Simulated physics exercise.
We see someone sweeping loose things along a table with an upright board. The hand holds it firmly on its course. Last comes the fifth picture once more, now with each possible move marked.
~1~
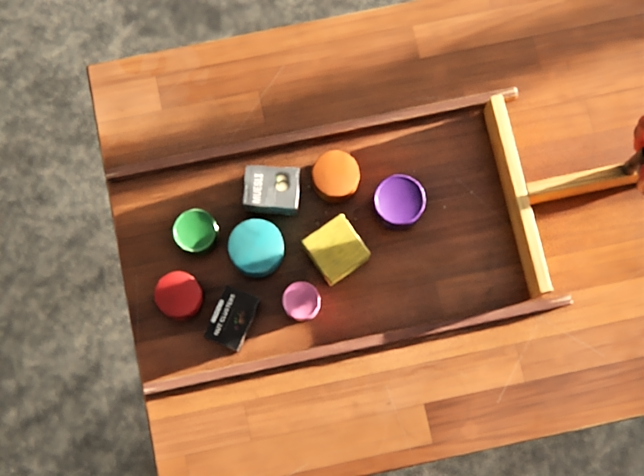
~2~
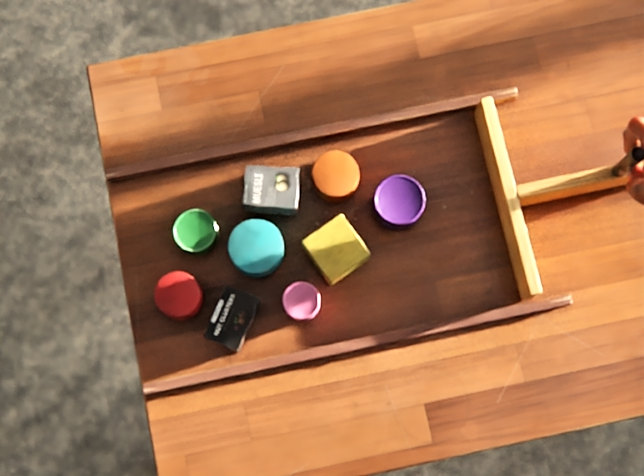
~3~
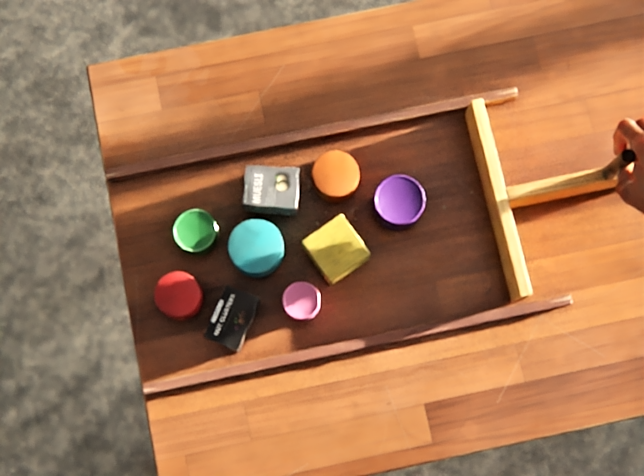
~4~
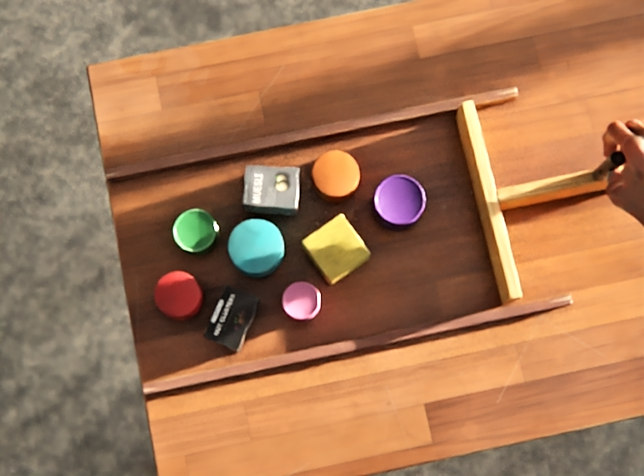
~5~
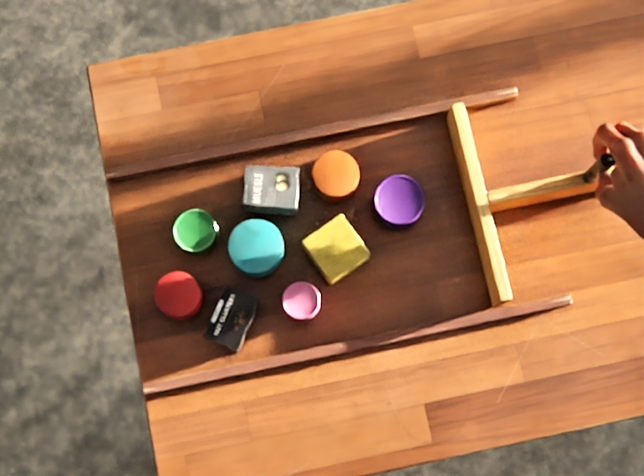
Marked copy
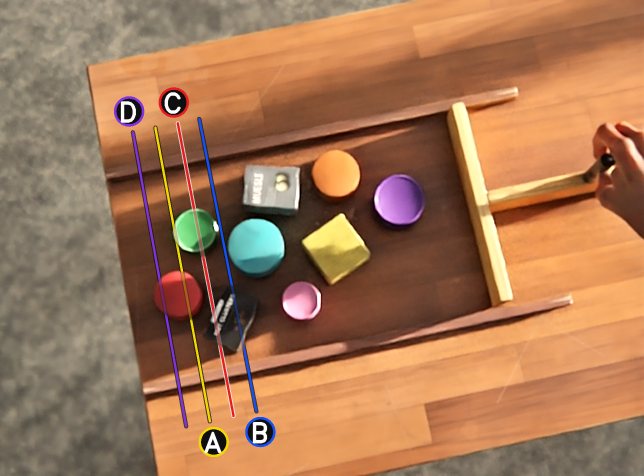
A wooden board on a handle, held by a hand at the right, slid slowly a short way left along the table between two rails, while the colourful round tins and small boxes stayed still.
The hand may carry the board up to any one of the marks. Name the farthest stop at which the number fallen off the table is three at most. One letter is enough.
C is the last line within the limit.
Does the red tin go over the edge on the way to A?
By then, yes.
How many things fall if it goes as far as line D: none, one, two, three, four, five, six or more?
In all, five.
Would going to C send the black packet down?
By then, no.
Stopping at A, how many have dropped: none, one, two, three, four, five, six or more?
By then, five.
On the marked copy, A at (182, 270); B at (227, 261); C at (205, 265); D at (159, 275).
Taking C. A third of the way, board (382, 220); orange tin (327, 172); yellow block (325, 261).
Two thirds of the way, board (281, 241); green jar (160, 242); red tin (172, 302).
When it is over, board (206, 257); red tin over the edge; green jar over the edge; two fallen.
As for the rest, A drops five; B is within the limit but short; D drops five.
